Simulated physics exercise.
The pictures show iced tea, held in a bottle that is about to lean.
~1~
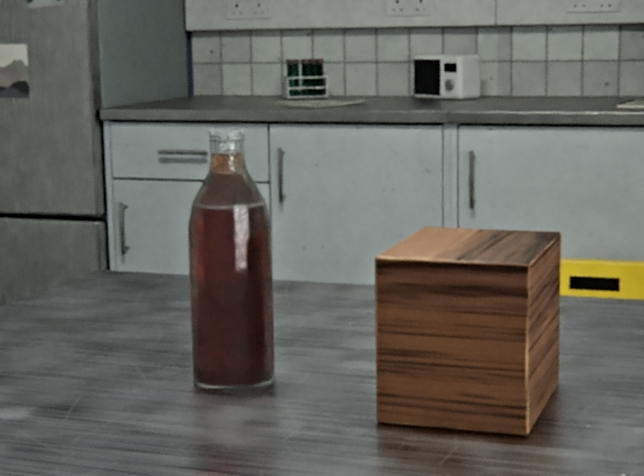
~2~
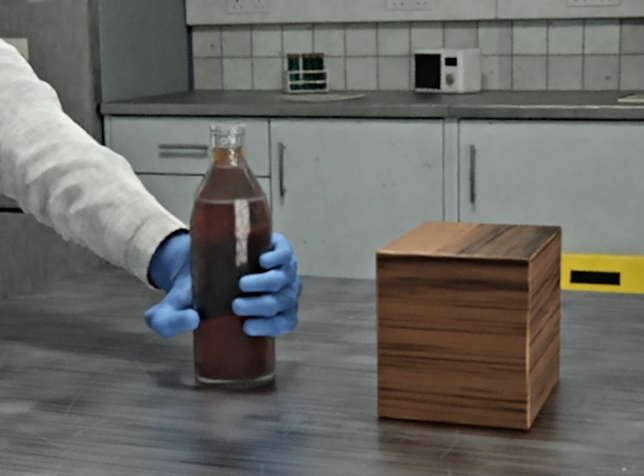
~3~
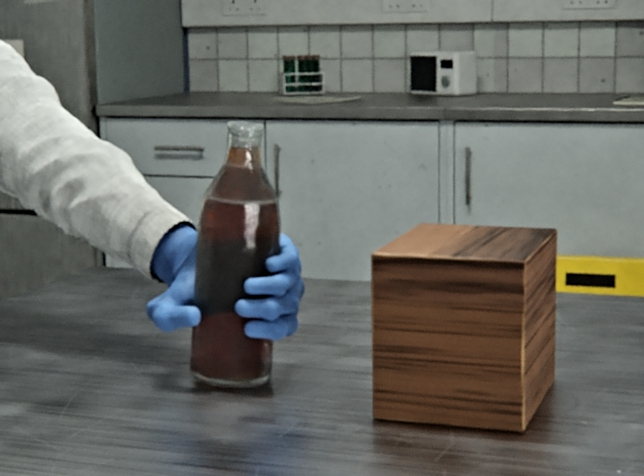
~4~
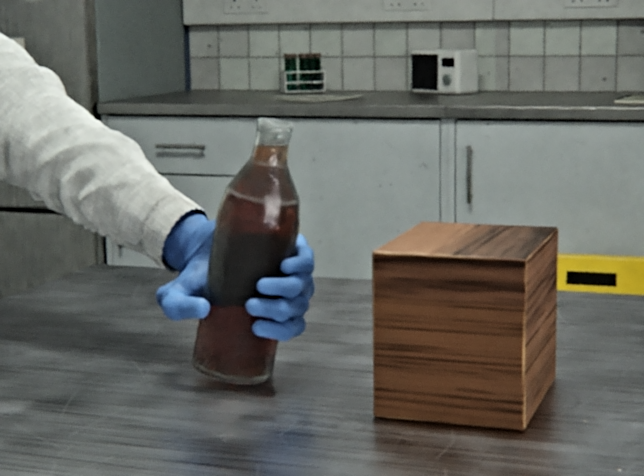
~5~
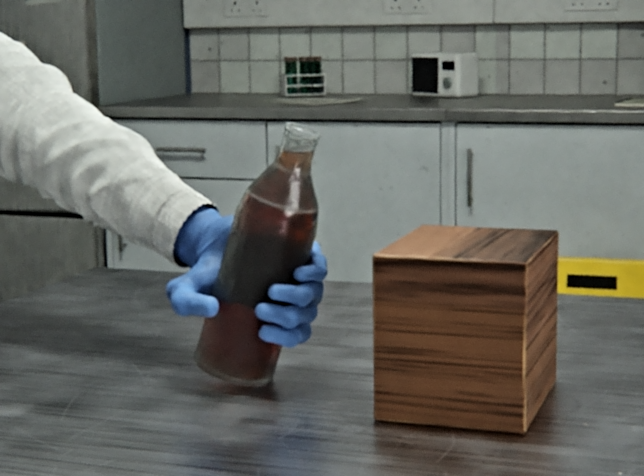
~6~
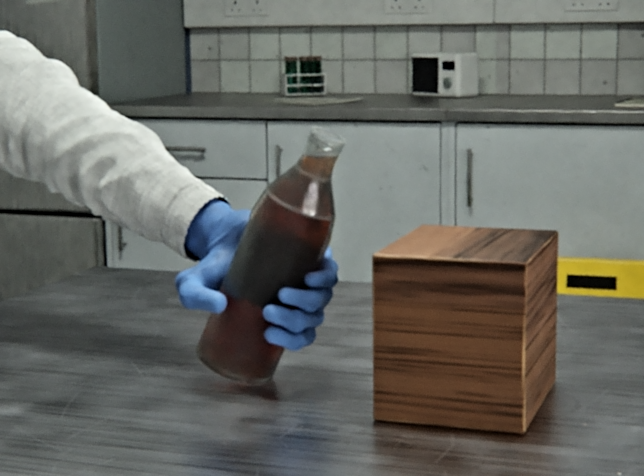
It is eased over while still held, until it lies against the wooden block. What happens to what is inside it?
It does not overflow.
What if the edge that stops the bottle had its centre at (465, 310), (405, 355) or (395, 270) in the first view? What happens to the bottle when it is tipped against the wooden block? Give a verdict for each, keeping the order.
Taking them in order: Overflows, overflows, keeps every drop.
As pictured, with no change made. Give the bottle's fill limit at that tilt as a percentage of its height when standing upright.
It can go up to close to 95 per cent.
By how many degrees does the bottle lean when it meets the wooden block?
I'd put it at roughly 45 degrees from the vertical.
Shortly, the bottle leans by about 35°; none is lost.
Then, the bottle leans by about 40°; none is lost.
At the finish, the bottle leans by about 45°, against the wooden block; none is lost.
